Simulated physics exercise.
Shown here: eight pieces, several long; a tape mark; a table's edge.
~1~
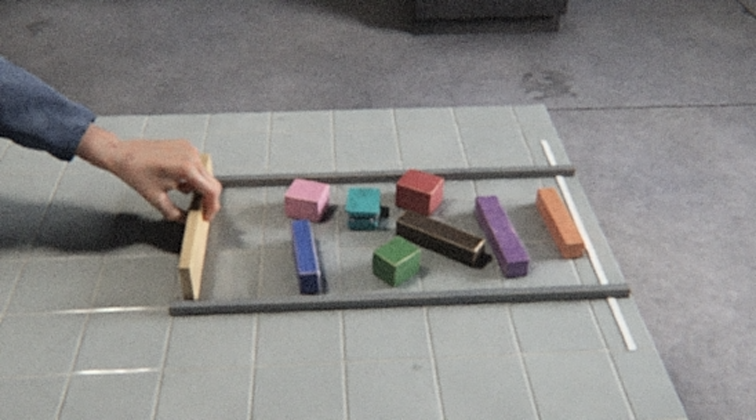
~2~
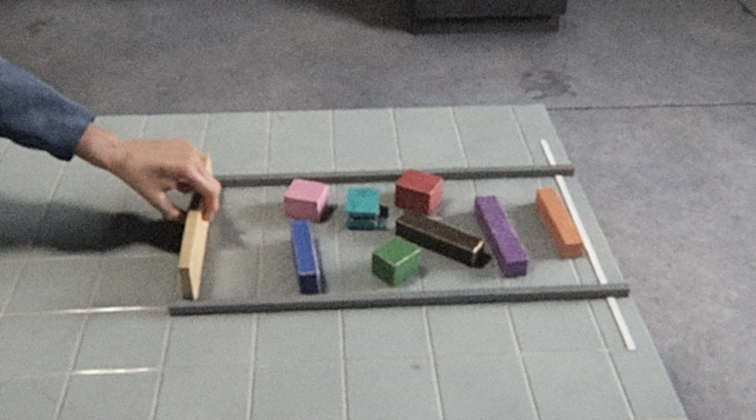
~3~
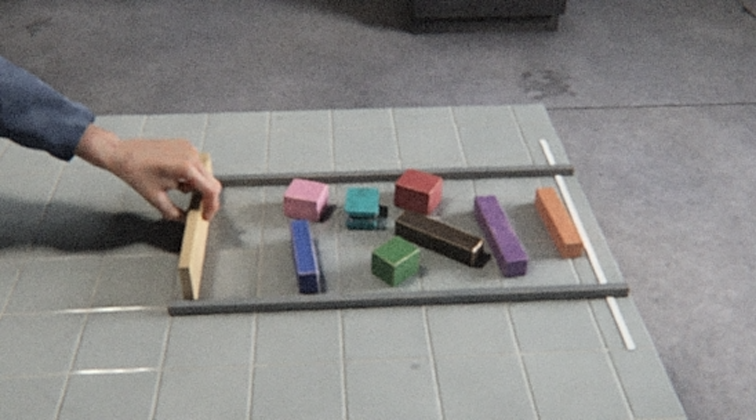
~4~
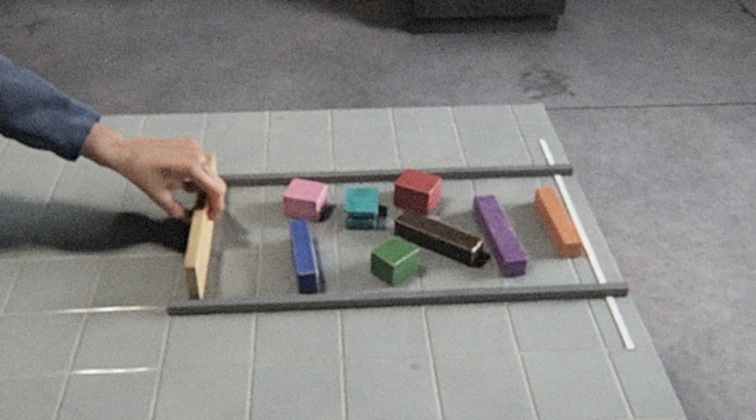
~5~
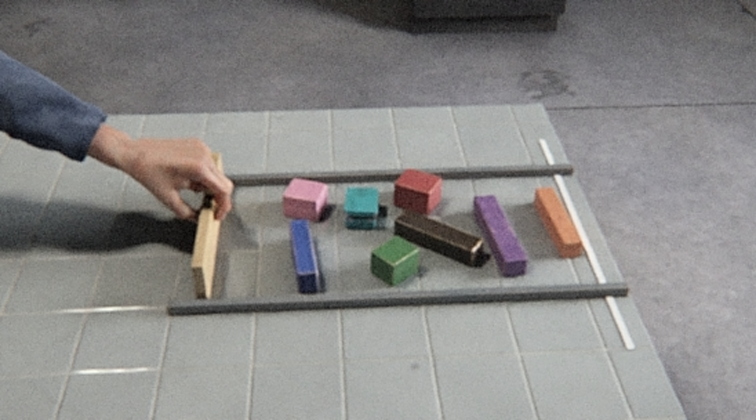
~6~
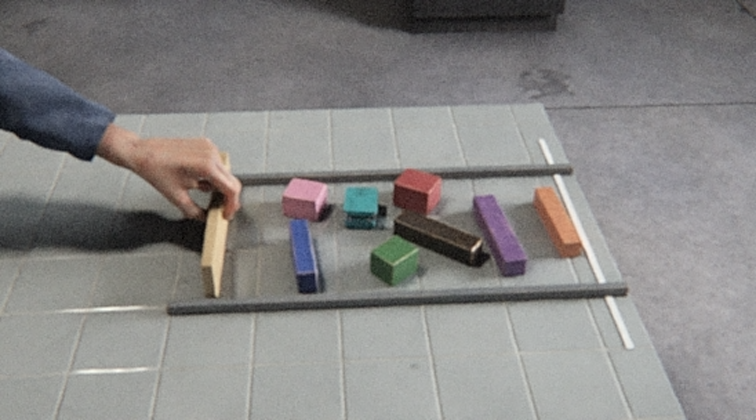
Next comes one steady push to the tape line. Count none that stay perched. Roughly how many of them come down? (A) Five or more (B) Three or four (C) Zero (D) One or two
Five or more.
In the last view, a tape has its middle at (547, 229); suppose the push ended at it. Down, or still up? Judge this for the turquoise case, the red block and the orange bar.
Taking each: The turquoise case holds its spot, the red block topples, the orange bar topples.
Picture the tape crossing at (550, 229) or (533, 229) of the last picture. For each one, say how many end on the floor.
The counts: 4 and 2.
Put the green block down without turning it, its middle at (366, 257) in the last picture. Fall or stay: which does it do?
Lab note: Started there, it ends up below.
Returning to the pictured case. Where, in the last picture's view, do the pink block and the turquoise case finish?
Final positions - pink block around (584, 186), turquoise case around (594, 207).
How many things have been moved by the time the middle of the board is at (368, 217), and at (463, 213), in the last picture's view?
Counts: 6 / 8.
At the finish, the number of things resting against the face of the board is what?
So the total is 3.
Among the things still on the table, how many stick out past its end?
You'd get 2.
Soon after, none off yet; orange bar at rest near (557, 221); purple bar at rest near (498, 234); black bar at rest near (437, 237).
After that, none off yet; orange bar at rest near (557, 221); purple bar displaced a little near (517, 231); black bar displaced about its own width near (492, 244).
And then, none off yet; orange bar displaced a little near (606, 217); purple bar displaced about its own width near (599, 228); black bar displaced about its own width near (582, 242).
In the end, the number that fall off is five or more; gone, green block, red block, black bar, purple bar and orange bar.
